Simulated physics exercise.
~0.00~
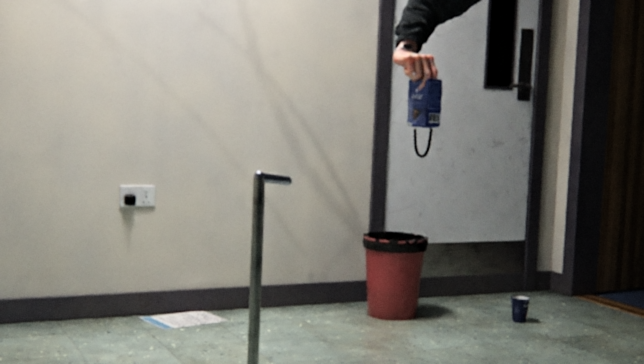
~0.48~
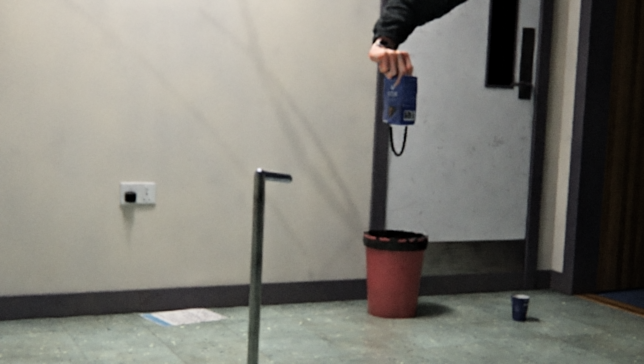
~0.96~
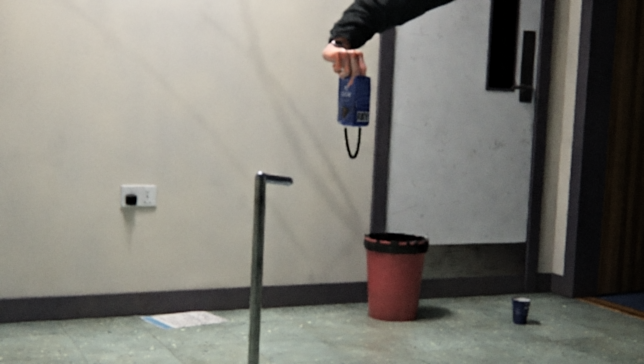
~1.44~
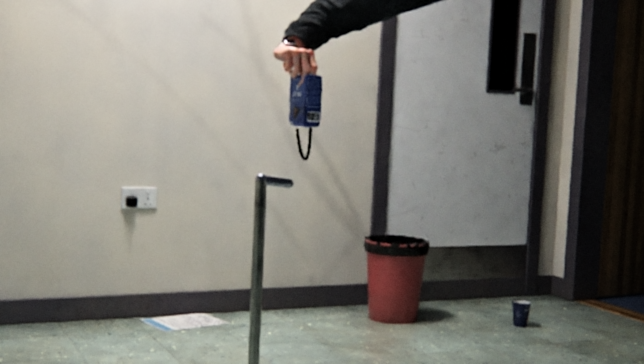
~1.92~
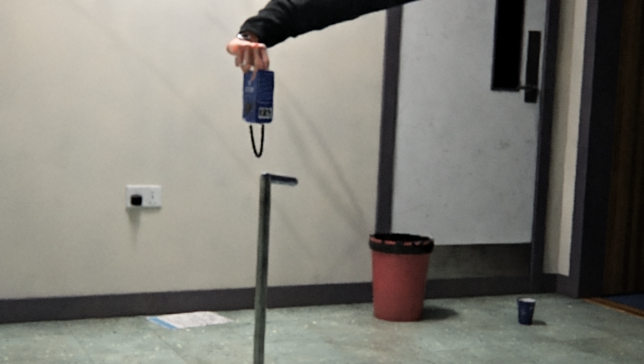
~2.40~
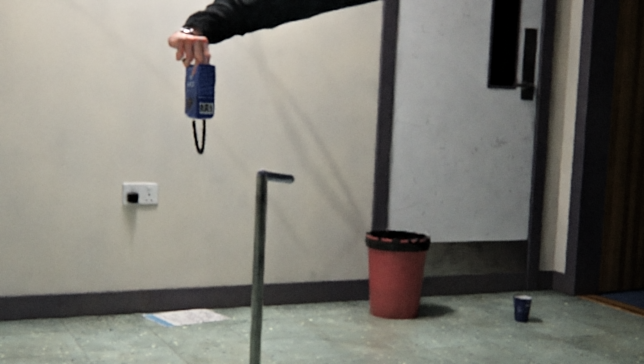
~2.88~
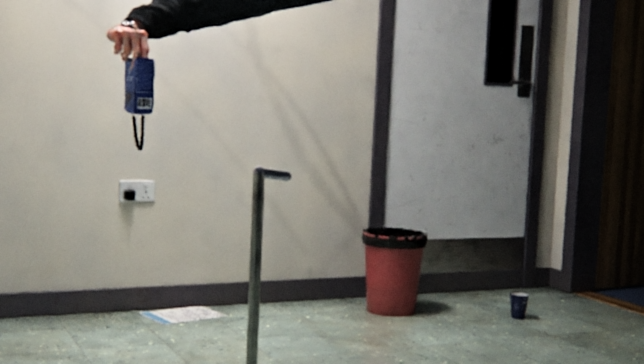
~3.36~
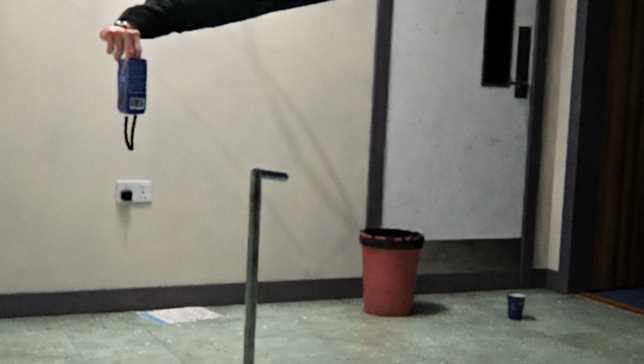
In a plain room with a pale wall and a greenish floor, seen from low down by a slightly swaying camera, a thin metal post with a short hook pointing right stands near the centre. Behind it are a red bin with a black rim, a small dark cup to the right, a wall socket and a sheet of paper on the floor. A dark-sleeved arm reaches in from the upper right, holding a blue pouch with a dark loop dangling beneath. The hand carries it left, over the post, the loop passing above the hook without catching. The pouch ends up at the left, still held and clear.
